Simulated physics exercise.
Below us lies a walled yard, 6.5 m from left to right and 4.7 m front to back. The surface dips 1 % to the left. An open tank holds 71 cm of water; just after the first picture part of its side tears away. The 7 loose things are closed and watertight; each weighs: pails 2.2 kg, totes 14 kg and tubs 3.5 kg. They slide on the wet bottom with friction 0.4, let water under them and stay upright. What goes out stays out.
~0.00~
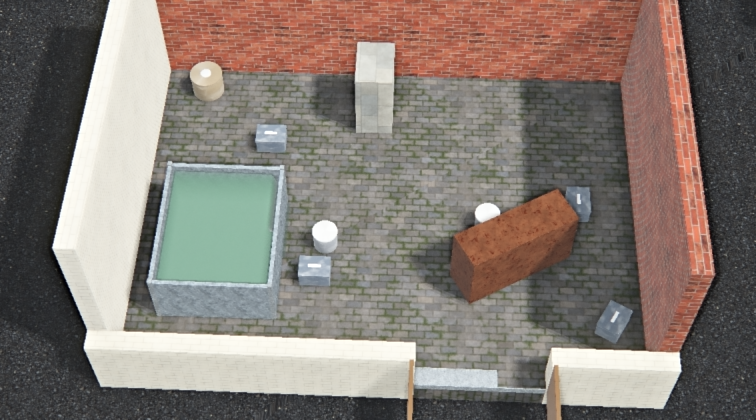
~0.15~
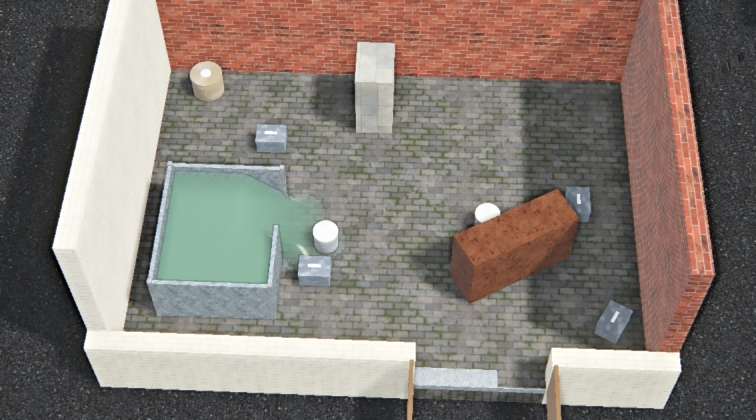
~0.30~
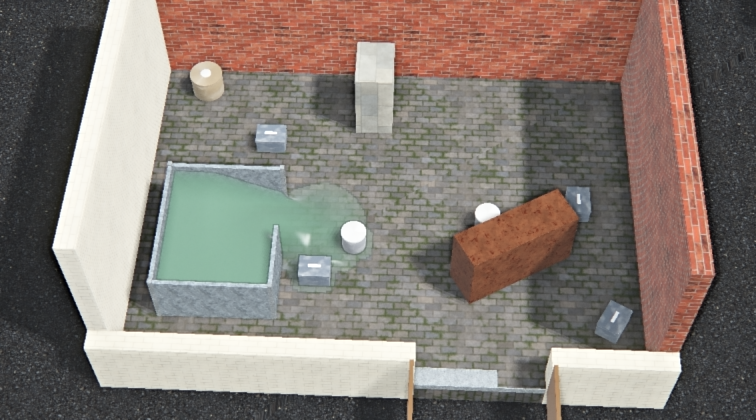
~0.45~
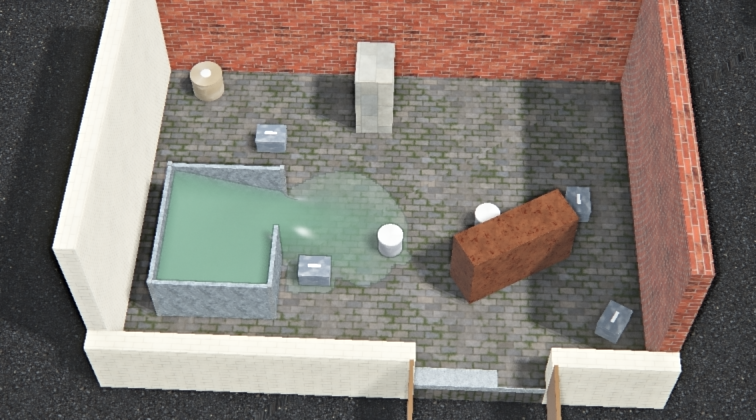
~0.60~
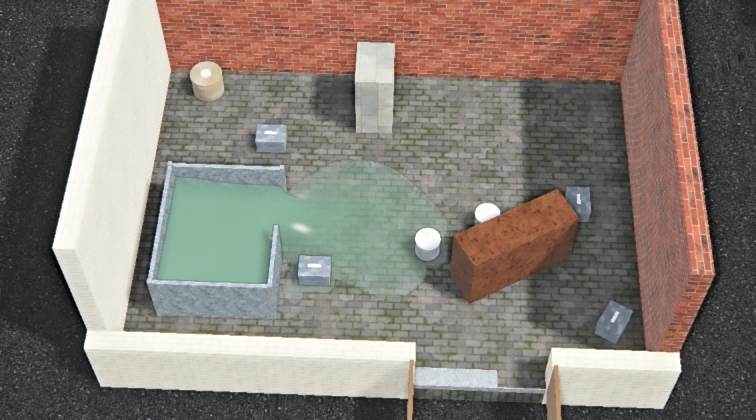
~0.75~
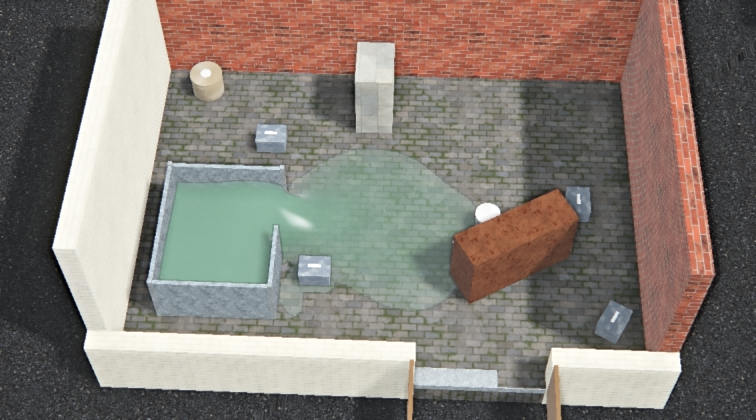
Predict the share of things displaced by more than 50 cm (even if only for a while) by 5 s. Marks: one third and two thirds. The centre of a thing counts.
Share: Between one and two thirds.
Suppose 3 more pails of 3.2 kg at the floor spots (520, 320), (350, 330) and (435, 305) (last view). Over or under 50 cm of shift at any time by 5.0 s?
In that order: Less, less, past it.
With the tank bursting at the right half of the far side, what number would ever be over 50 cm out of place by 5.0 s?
In that case 2 of them.
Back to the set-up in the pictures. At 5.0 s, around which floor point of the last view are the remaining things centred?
At about (434, 182).
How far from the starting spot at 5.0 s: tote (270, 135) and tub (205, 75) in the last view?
In turn: 0 cm, 0 cm.
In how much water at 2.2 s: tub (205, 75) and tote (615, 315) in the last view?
Roughly 0 and 0 cm.
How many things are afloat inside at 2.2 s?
2 of them.
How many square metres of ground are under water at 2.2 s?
About 19 m2.
After 1.1 s 2 of 7 are over 50 cm from their spots; 1 afloat.
After 2.2 s 3 of 7 are over 50 cm from their spots; 2 afloat.
After 3.5 s 3 of 7 are over 50 cm from their spots; 2 afloat.
After 5.0 s 3 of 7 are over 50 cm from their spots, and 3 have been at some point; 2 afloat.
